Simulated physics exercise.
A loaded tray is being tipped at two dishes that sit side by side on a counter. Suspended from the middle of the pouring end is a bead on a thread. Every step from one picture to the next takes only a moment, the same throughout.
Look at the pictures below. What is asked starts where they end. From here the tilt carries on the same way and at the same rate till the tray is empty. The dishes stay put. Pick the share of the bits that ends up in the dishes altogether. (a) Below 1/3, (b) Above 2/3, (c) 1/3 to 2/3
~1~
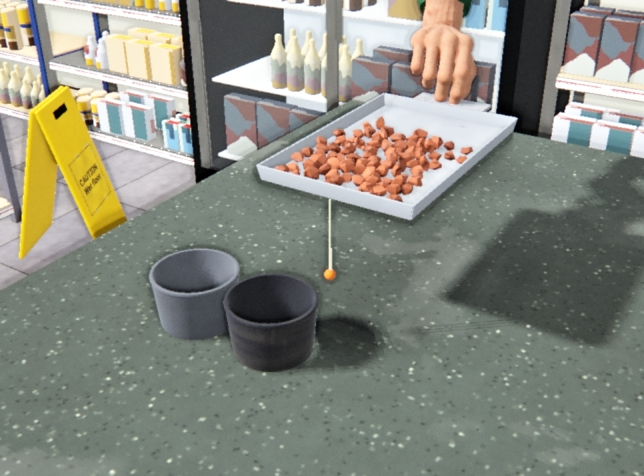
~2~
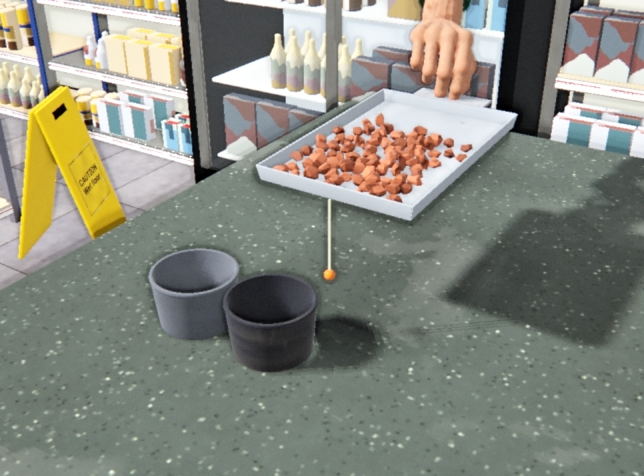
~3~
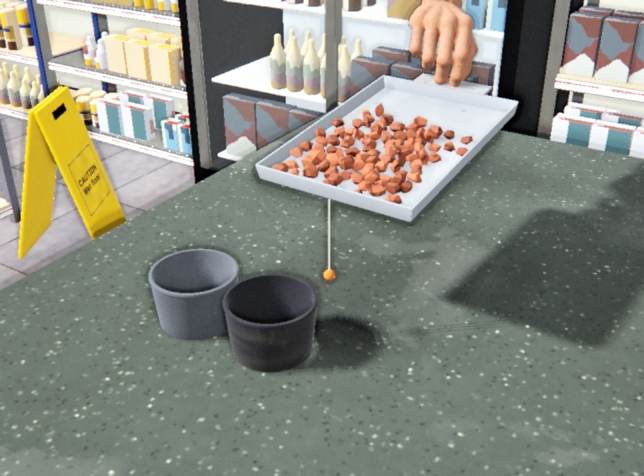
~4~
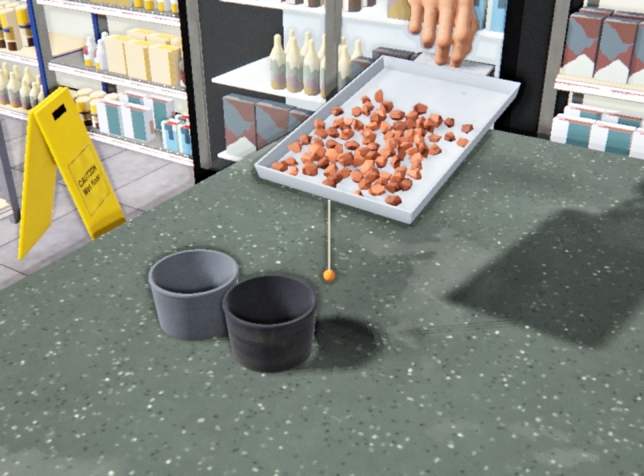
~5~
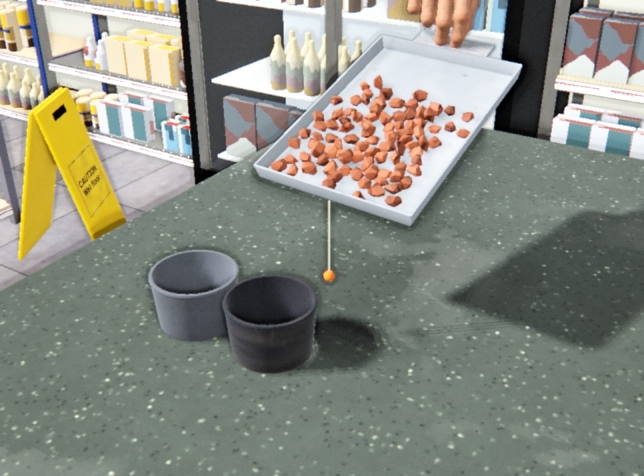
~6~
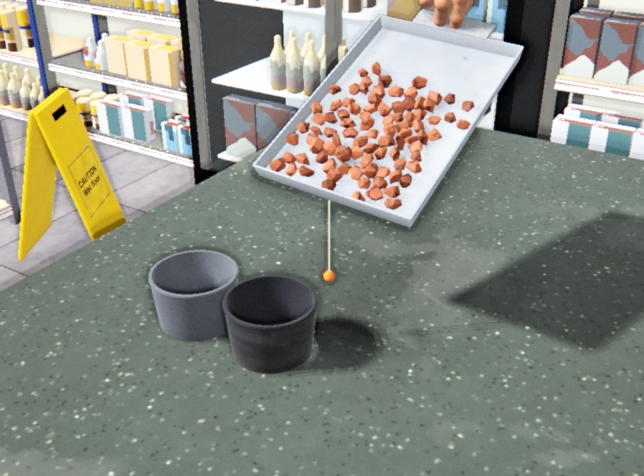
a.
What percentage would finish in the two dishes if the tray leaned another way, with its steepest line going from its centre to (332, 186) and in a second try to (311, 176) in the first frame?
About 60 % and 60 %.
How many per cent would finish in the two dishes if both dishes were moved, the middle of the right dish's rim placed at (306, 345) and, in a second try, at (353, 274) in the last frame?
30 %, then 0 %.
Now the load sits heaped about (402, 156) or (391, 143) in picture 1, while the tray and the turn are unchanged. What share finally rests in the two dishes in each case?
In order, 20 per cent then 30 per cent.
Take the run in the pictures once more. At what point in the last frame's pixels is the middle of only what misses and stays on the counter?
(353, 389), roughly.
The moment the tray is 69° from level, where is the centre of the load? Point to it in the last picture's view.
Near the pixel (360, 168).
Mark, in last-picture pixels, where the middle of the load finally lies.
Around (344, 383).
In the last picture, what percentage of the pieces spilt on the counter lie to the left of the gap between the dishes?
I'd guess close to 10 %.
Shortly afterwards, tray tipped steeply; all but a few on the tray; only a few in the air.
Next, tray tipped past a quarter turn; only a few on the tray; a little in the right dish; near two thirds outside both; a little in the air.
Some moments later, tray tipped past a quarter turn; a little in the right dish; the bulk outside both.
In the end, tray tipped past a quarter turn; a little in the right dish; none at all in the left dish; the bulk outside both.
